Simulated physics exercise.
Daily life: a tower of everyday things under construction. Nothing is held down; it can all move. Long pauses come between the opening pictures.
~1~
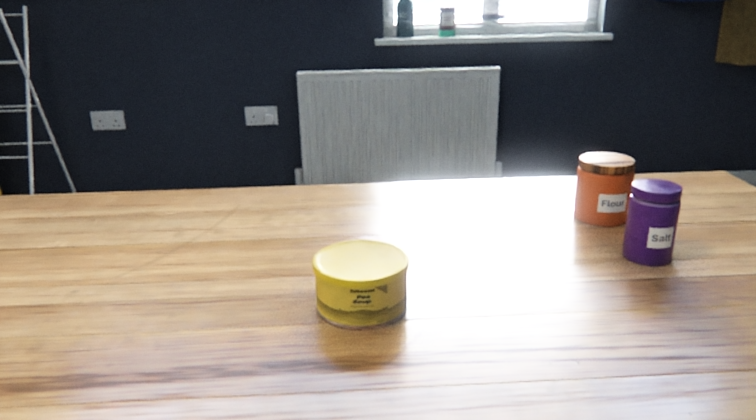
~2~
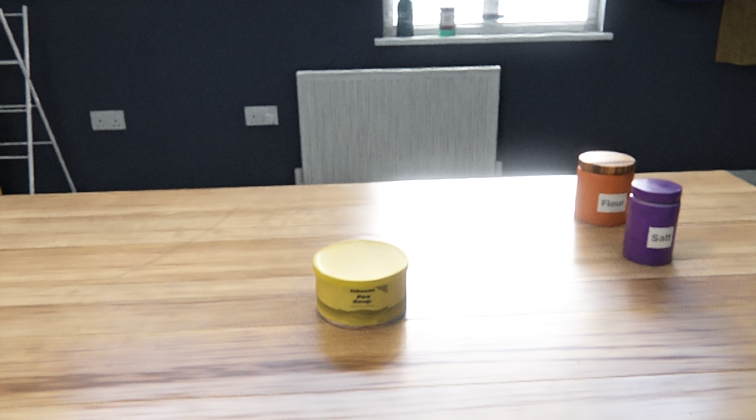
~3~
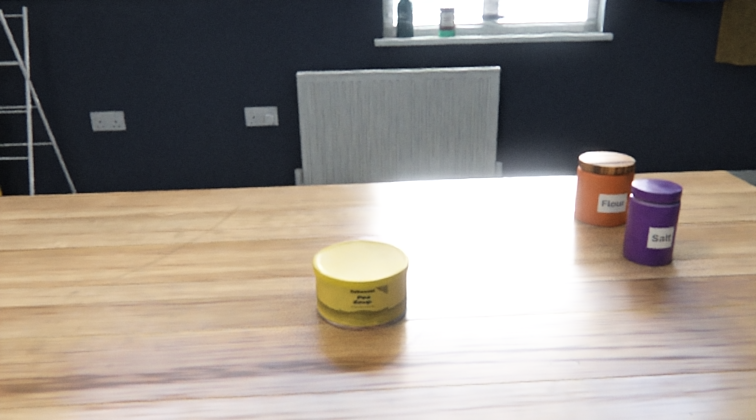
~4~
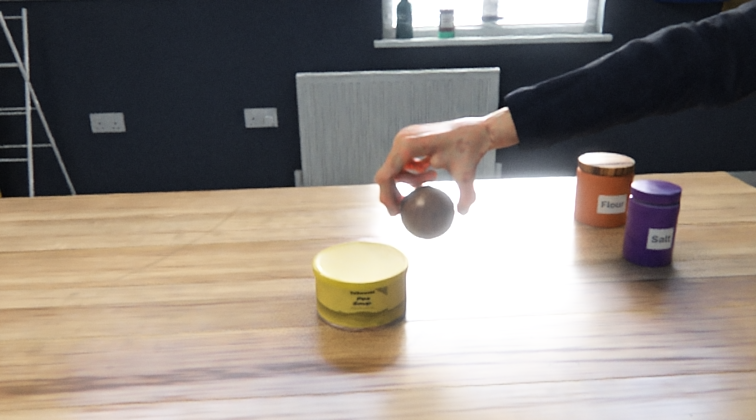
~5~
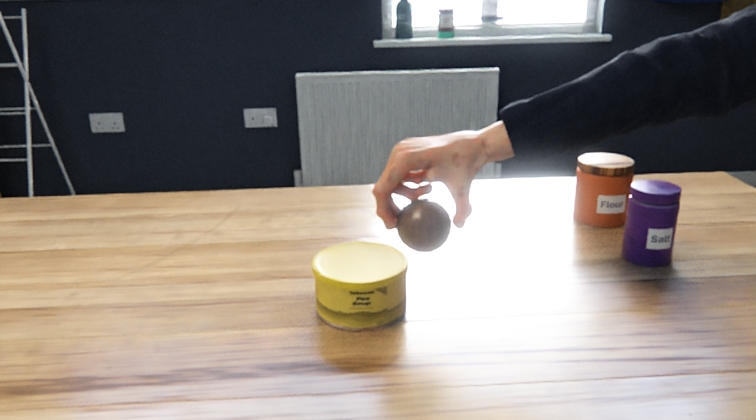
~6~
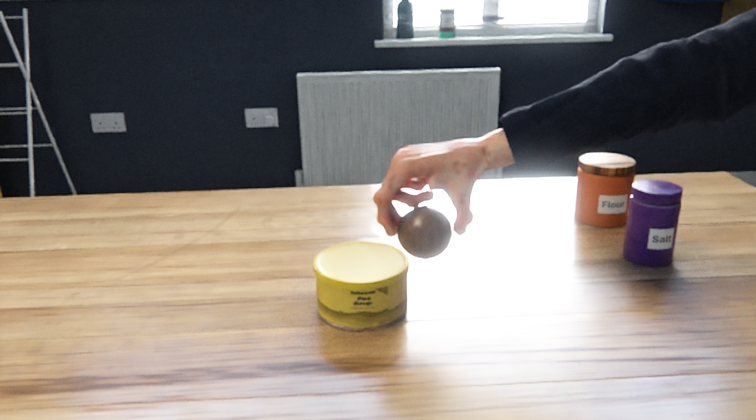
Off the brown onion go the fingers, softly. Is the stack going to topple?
The pile fails to rest steadily.
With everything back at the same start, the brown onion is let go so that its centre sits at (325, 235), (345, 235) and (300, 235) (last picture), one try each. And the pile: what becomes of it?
First the pile remains standing, second it remains standing, third it topples.
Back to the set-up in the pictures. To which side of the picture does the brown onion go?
Toward the right-hand side.
Then, 0.20 s later than the last frame, brown onion moved a little near (436, 248).
Then, 0.30 s later than the last frame, brown onion now fallen.
When it is over, fallen, brown onion; the other 3 as before. End places, in pixels of the last picture, brown onion near (456, 280). The pile loses its balance.
